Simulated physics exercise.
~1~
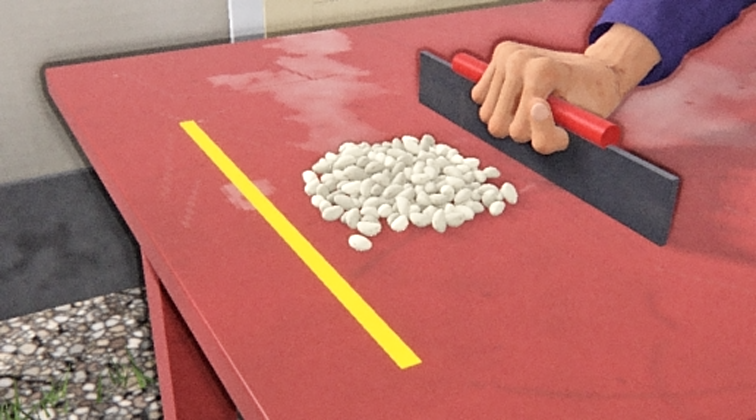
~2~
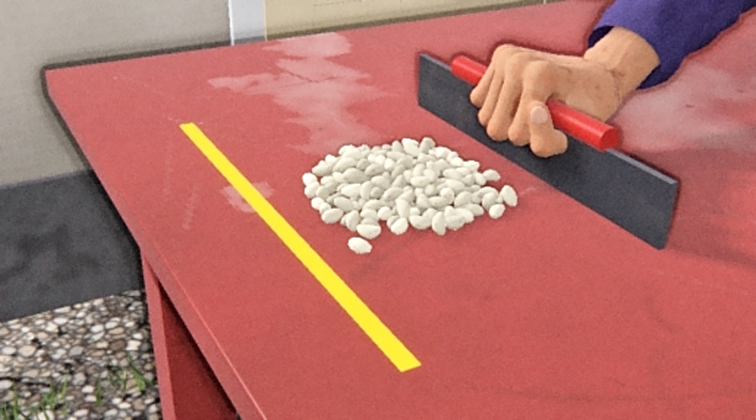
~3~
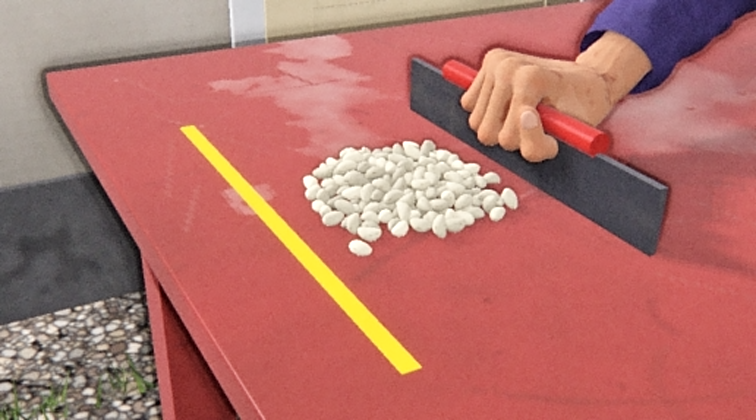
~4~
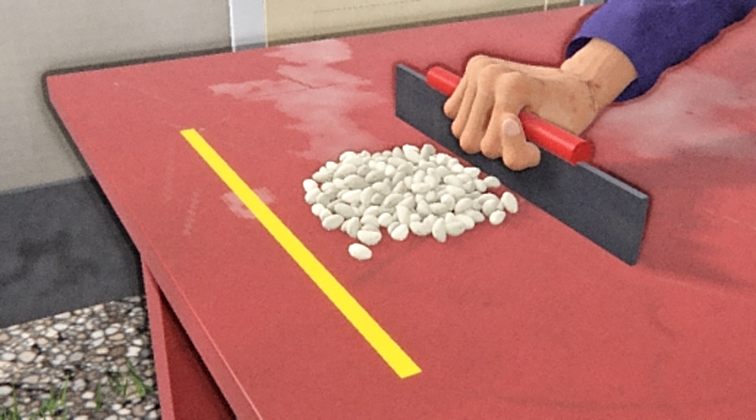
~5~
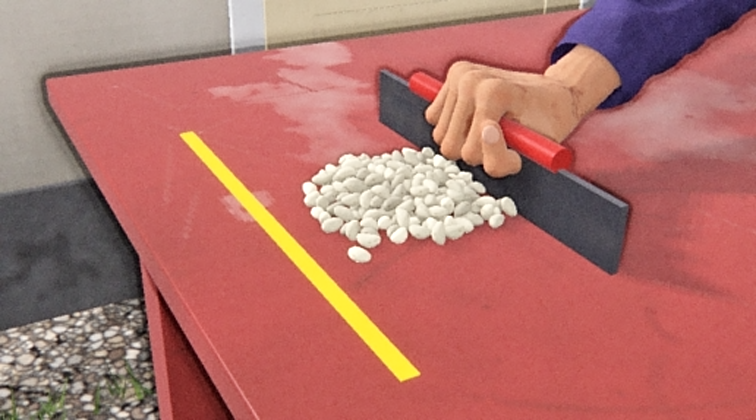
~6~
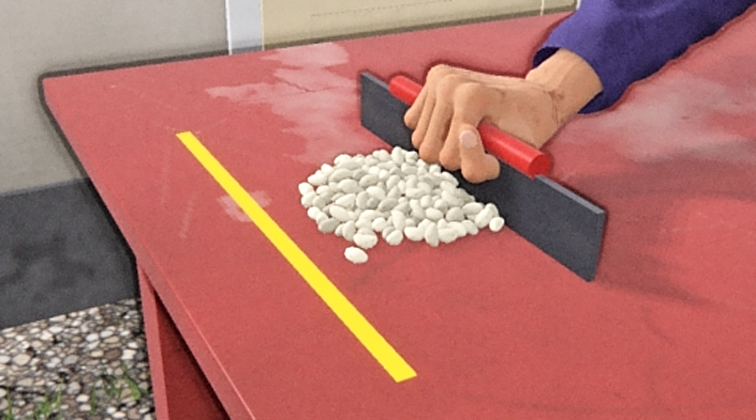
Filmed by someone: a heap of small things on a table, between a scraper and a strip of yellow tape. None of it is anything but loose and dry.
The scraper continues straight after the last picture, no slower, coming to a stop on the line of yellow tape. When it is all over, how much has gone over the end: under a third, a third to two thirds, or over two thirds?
It loses a share smaller than a third.
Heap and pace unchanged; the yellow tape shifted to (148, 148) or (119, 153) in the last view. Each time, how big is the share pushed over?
First stop: 60 per cent; second stop: 90 per cent.
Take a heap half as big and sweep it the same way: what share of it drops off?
Roughly 0 per cent of the heap.
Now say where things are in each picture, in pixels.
Scraper near (648, 199), at rest; yellow tape near (193, 130), about a palm's width from the edge; edge at (157, 247); the heap near (406, 183), white beans, in the first frame.
Scraper near (647, 202), at rest, in the second frame.
Scraper near (637, 208); the heap near (407, 188), in the third frame.
Scraper near (618, 217), in the fourth frame.
Scraper near (599, 226); the heap near (405, 195), only a few pushed along, in the fifth frame.
Scraper near (576, 232); yellow tape near (190, 141); edge at (153, 259); the heap near (398, 197), near a quarter pushed along, in the sixth frame.
Shortly afterwards, scraper still moving, near (362, 148); heap all on the table, its front near (238, 234).
Next, scraper stopped at the yellow tape; heap a little over the edge.
In the end, scraper stopped at the yellow tape; heap a little over the edge.
